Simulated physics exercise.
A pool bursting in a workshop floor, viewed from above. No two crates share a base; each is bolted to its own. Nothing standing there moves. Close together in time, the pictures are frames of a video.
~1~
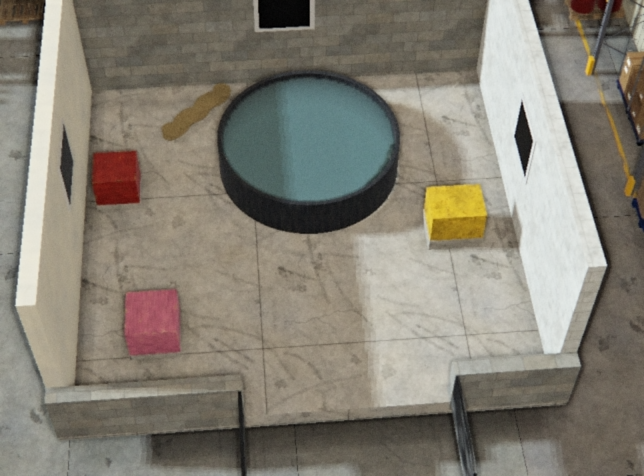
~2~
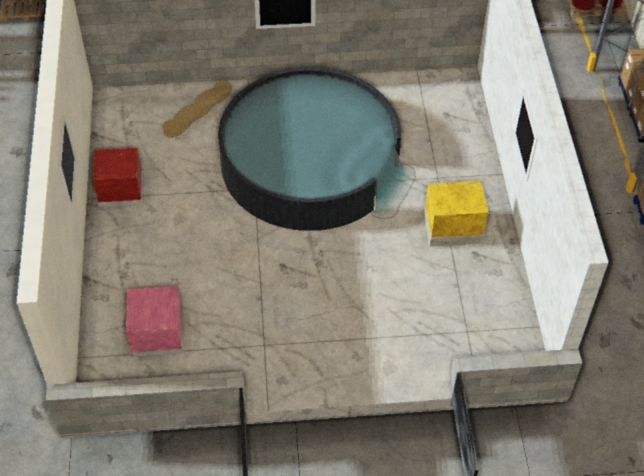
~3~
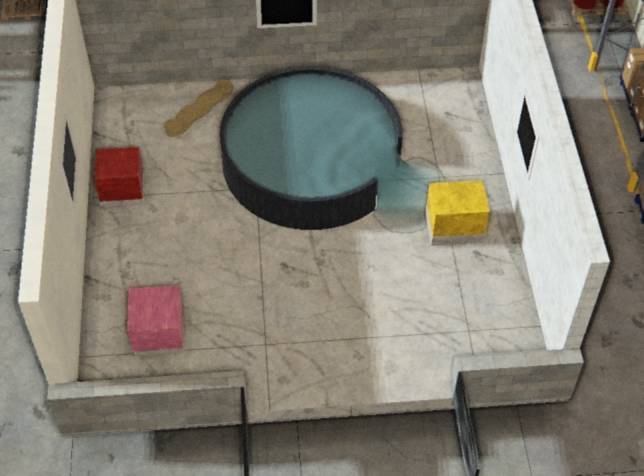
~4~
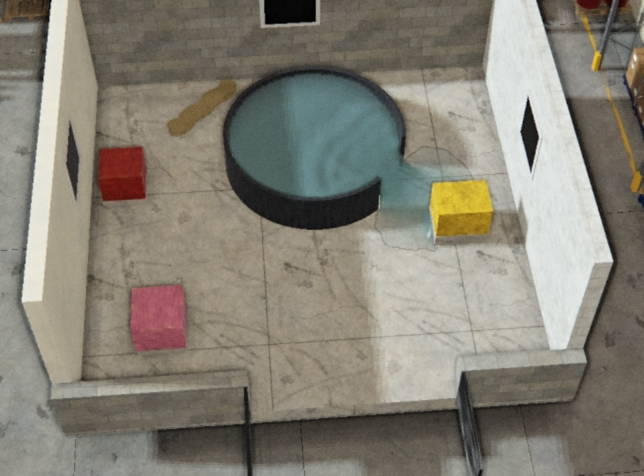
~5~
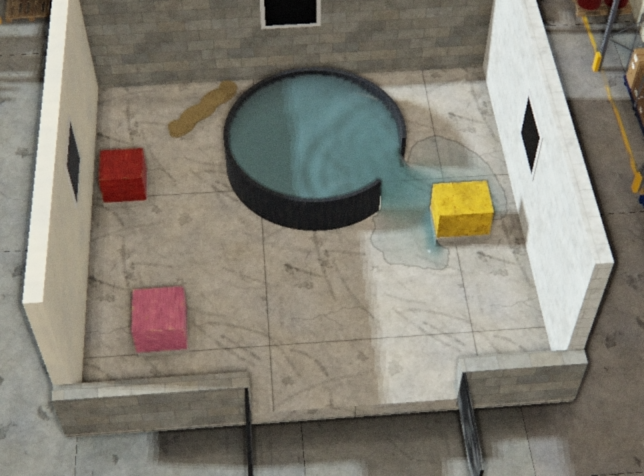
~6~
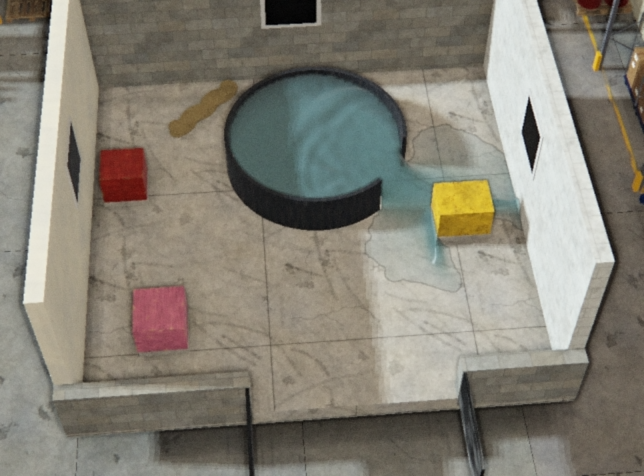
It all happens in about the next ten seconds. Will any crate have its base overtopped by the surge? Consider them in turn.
My prediction: The pink crate will not be reached; the red crate will not be reached; the yellow crate will be reached.
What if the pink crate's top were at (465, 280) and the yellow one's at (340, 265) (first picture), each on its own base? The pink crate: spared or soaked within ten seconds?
Pink crate: Is reached.
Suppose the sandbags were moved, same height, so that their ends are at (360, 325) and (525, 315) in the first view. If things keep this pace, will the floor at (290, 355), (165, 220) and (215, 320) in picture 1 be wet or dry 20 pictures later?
My reading, in sequence: Drenched, untouched, drenched.
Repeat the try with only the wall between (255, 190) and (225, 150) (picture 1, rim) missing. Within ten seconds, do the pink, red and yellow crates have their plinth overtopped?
Pink is reached; red is reached; yellow is not reached.
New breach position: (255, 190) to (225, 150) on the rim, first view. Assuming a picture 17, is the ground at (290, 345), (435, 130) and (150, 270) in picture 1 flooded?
First: Spared by the leak. Second: Spared by the leak. Third: Reached by the flood.
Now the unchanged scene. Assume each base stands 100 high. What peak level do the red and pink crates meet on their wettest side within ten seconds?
The first comes to 70 per cent and the second to 80 per cent.
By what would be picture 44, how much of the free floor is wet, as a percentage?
Near 65 in a hundred.
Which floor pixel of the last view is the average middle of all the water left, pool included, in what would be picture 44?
My guess is about (358, 184).
A moment on, water covers 20 % of the floor; the pink crate not reached, the red crate not reached, the yellow crate water round its plinth.
Next, water covers 35 % of the floor; the pink crate not reached, the red crate not reached, the yellow crate water round its plinth.
Then, water covers 45 % of the floor; the pink crate not reached, the red crate not reached, the yellow crate water round its plinth.
Later, water covers 65 % of the floor; the pink crate not reached, the red crate water round its plinth, the yellow crate water round its plinth.
In the end, water covers 90 % of the floor; the pink crate stayed above the water, the red crate stayed above the water, the yellow crate was topped.
